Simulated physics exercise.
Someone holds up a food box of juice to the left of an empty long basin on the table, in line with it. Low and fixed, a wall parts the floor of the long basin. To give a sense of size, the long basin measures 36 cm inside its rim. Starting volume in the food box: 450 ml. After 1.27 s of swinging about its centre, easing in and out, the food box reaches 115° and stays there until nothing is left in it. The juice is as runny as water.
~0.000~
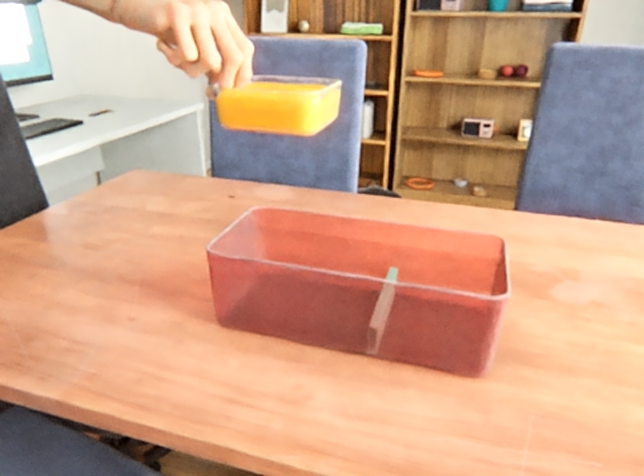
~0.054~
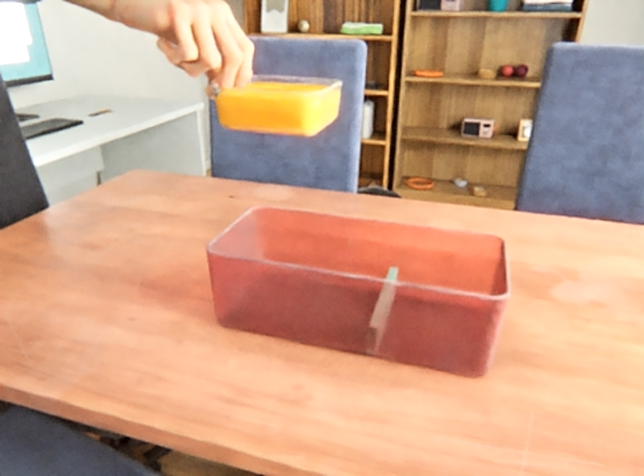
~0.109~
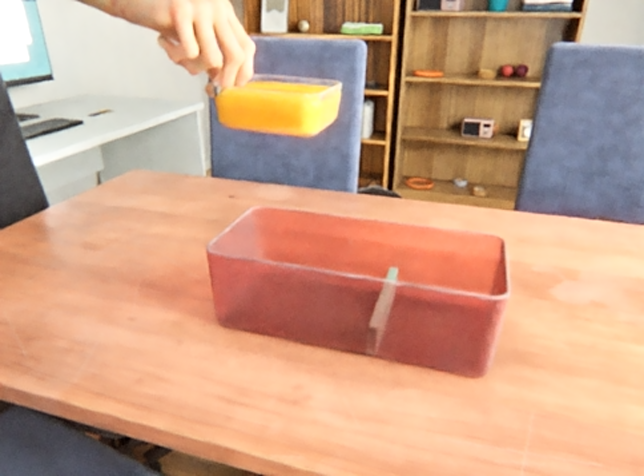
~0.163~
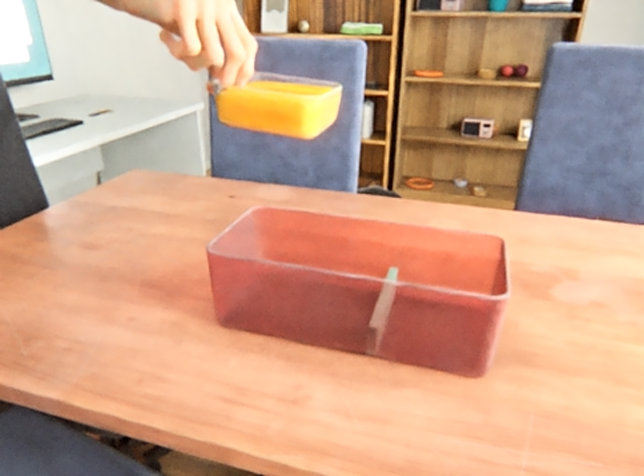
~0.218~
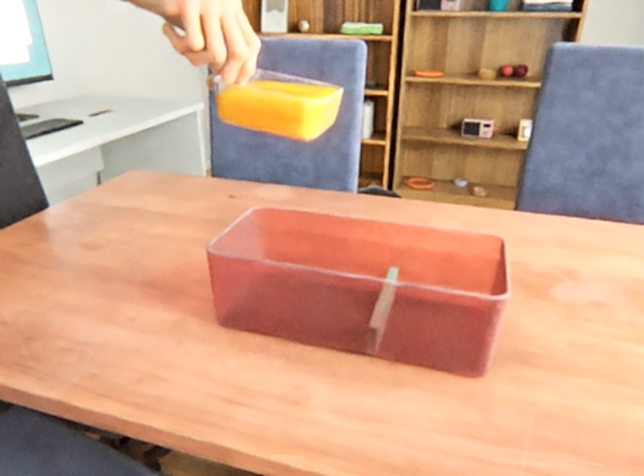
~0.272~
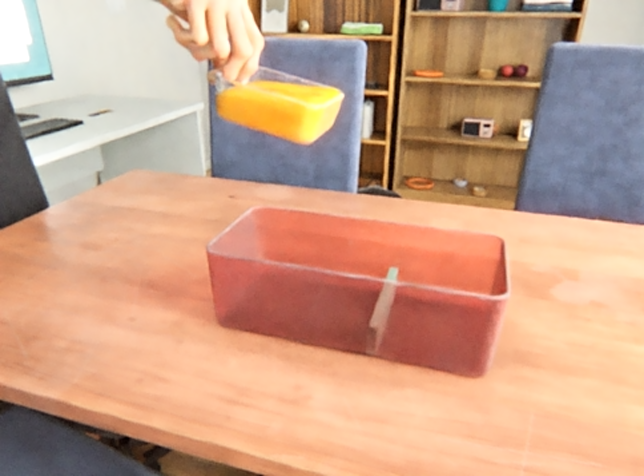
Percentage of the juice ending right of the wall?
47 per cent.
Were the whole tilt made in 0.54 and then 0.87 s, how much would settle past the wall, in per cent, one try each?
Around 15 per cent first, around 40 per cent next.
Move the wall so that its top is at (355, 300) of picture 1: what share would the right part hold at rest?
With the wall placed like that, close to 75 per cent.
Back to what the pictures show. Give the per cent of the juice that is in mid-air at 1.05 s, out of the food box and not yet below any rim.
Near 5 percent.
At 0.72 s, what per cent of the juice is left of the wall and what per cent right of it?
Left roughly 16 per cent, right roughly 20.
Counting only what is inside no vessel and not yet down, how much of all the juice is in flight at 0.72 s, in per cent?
Close to 44 per cent, I'd say.
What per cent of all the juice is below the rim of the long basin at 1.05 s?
My estimate is about 92 percent.
By 0.72 s the tilt is 70° and 19 per cent is still to pour, 15 is left of the wall and 21 right of it.
By 1.05 s the tilt is 107° and 1 per cent is still to pour, 47 is left of the wall and 46 right of it.
By 1.40 s the tilt is 115° and 0 per cent is still to pour, 51 is left of the wall and 47 right of it.
By 1.77 s the tilt is 115° and 0 per cent is still to pour, 51 is left of the wall and 47 right of it.
At rest 51 per cent lies left of the wall, 47 right of it and 2 outside.
